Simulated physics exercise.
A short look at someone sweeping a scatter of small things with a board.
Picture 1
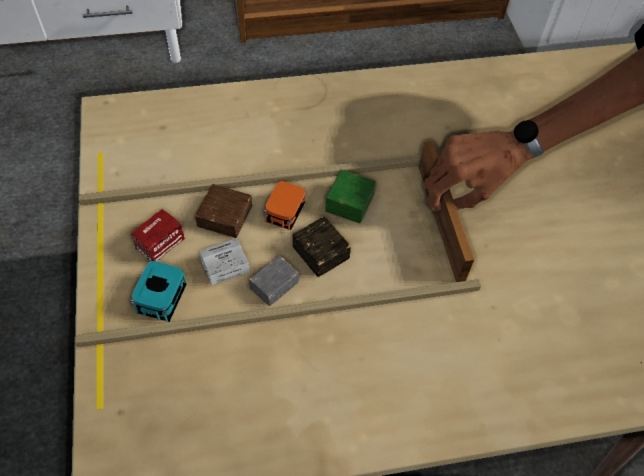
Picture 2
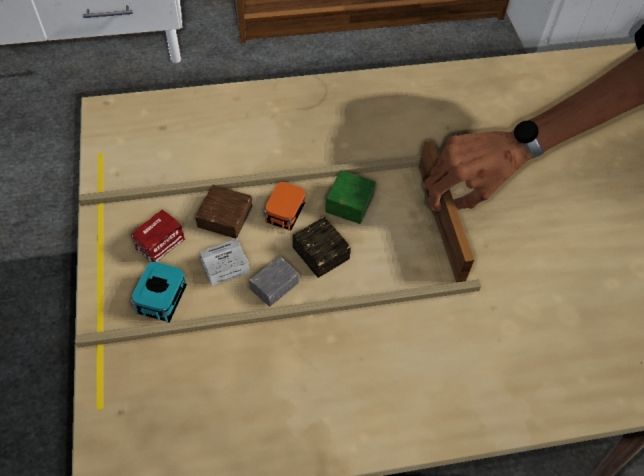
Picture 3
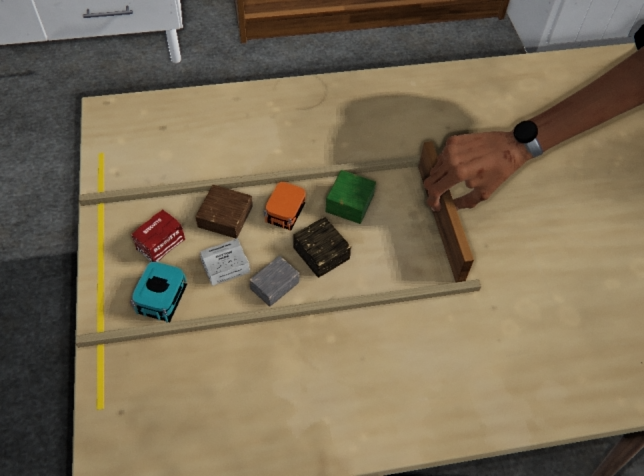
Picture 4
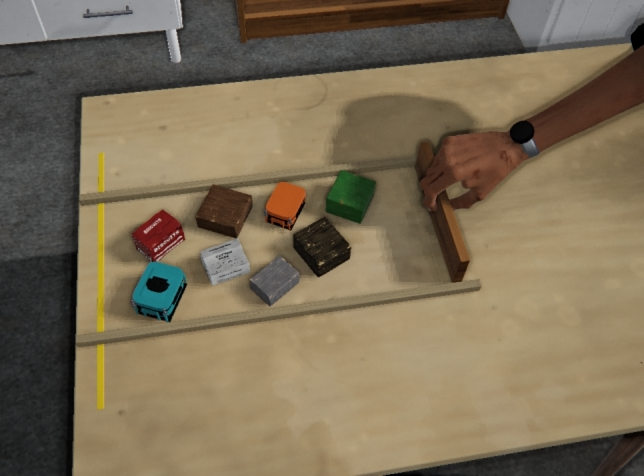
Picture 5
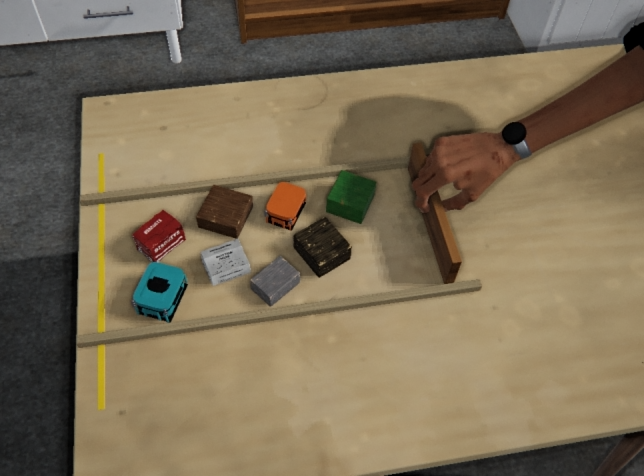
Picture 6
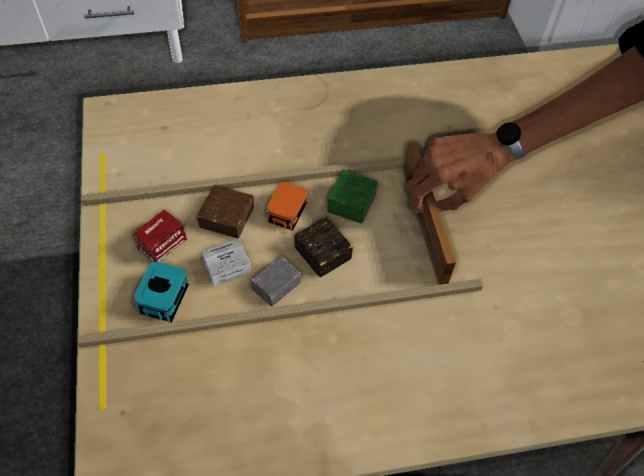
A hand held a wooden board upright behind eight scattered little blocks and boxes on a table, stayed nearly still at first, then slid it slightly left while the small things stayed put.
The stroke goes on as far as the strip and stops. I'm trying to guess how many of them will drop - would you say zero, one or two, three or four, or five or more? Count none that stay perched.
I'd say five or more.
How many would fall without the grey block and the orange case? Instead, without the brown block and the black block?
4 for the first case, 3 for the second.
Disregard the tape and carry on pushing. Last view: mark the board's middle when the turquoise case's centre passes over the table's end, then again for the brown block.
(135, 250) and (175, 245), more or less.
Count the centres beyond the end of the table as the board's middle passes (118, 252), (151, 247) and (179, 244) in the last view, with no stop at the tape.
Place by place: 5, 2 and 1.
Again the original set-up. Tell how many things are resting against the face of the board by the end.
Looks like 3 of them, all told.
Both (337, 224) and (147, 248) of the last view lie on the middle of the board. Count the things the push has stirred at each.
First position 3; second position 8.
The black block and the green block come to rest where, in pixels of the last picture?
Close to (79, 272); the other close to (80, 235).
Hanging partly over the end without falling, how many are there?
3 is the number.
A little later, none off yet; turquoise case at rest near (162, 292); red box at rest near (160, 237); white box at rest near (227, 262).
Next, none off yet; turquoise case at rest near (161, 292); red box shifted about its own width near (103, 257); white box shifted about its own width near (180, 255).
Later still, one off so far; turquoise case shifted about its own width near (98, 305); red box dropping near (103, 420); white box shifted well along near (91, 267).
When it is over, the number that fall off is five or more; down, orange case, brown block, white box, red box and turquoise case.
